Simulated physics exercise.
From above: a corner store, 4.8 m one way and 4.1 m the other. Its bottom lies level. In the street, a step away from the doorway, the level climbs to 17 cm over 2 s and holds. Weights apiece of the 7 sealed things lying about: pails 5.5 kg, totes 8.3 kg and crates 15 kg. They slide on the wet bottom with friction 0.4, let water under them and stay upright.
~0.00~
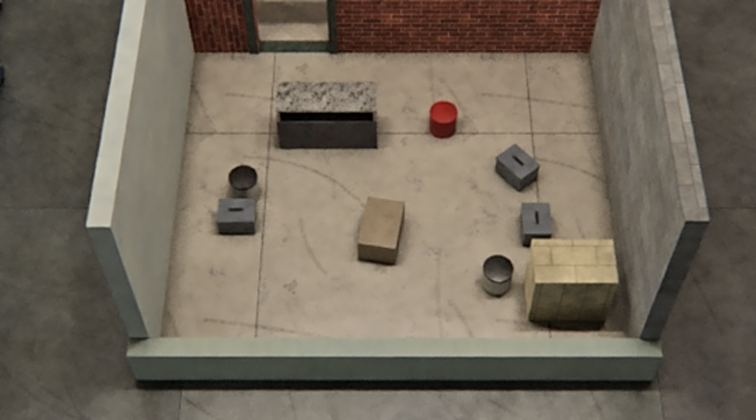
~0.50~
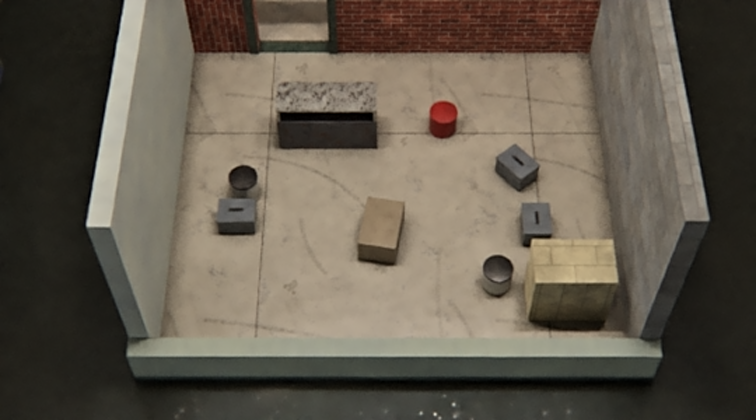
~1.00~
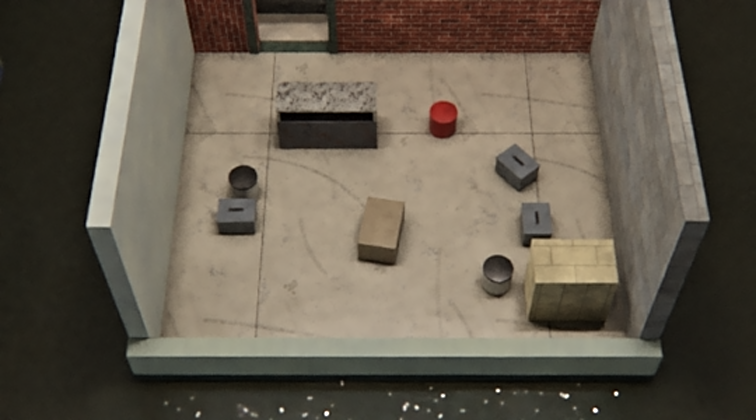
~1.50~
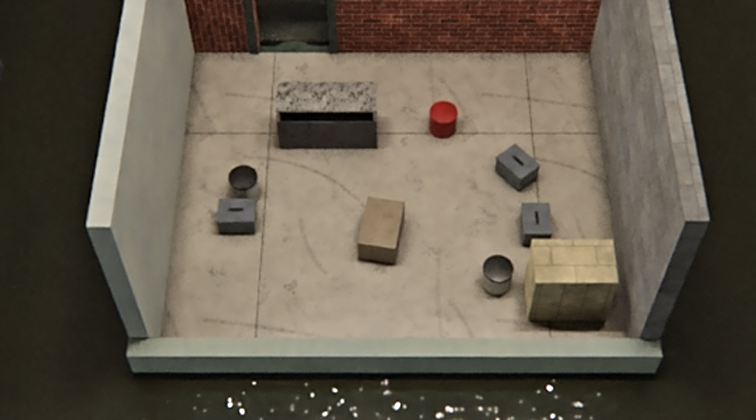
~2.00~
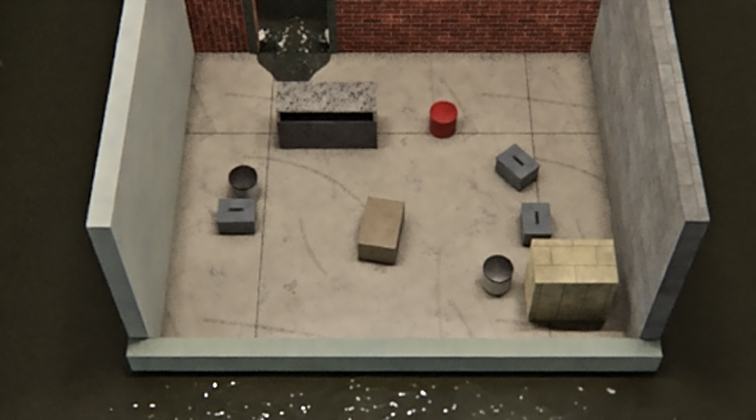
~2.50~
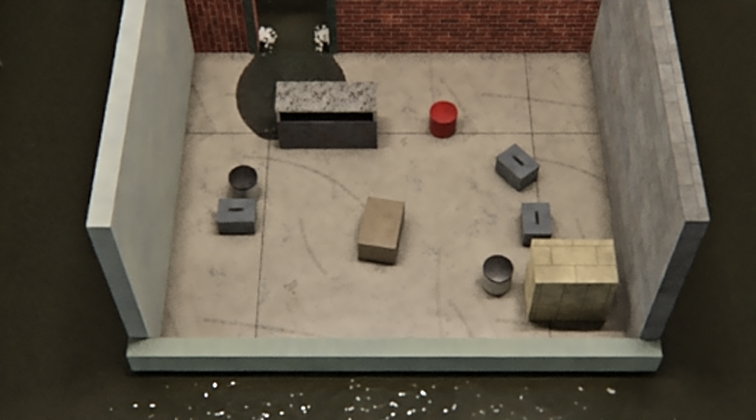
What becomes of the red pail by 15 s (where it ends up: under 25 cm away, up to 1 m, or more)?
Red pail barely shifts.
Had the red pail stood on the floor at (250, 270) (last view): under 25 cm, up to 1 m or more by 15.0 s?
It stays put.
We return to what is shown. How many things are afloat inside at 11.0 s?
At that moment 0.
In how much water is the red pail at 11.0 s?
Roughly 4 cm.
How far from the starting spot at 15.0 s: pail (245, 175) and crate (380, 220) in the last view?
In that order: 40 cm, 0 cm.
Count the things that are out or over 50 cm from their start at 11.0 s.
I count 0.
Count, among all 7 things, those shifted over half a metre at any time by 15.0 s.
That makes 1.
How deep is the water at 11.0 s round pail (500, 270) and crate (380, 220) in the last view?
About 5 and 3 cm.
After 3.5 s the red pail is near (444, 112), 0.0 m from its start, aground; 0 afloat.
After 6.8 s the red pail is near (444, 112), 0.0 m from its start, aground; 0 afloat.
After 11.0 s the red pail is near (444, 112), 0.0 m from its start, aground; 0 afloat.
After 15.0 s the red pail is near (444, 112), 0.0 m from its start, aground; 1 afloat.
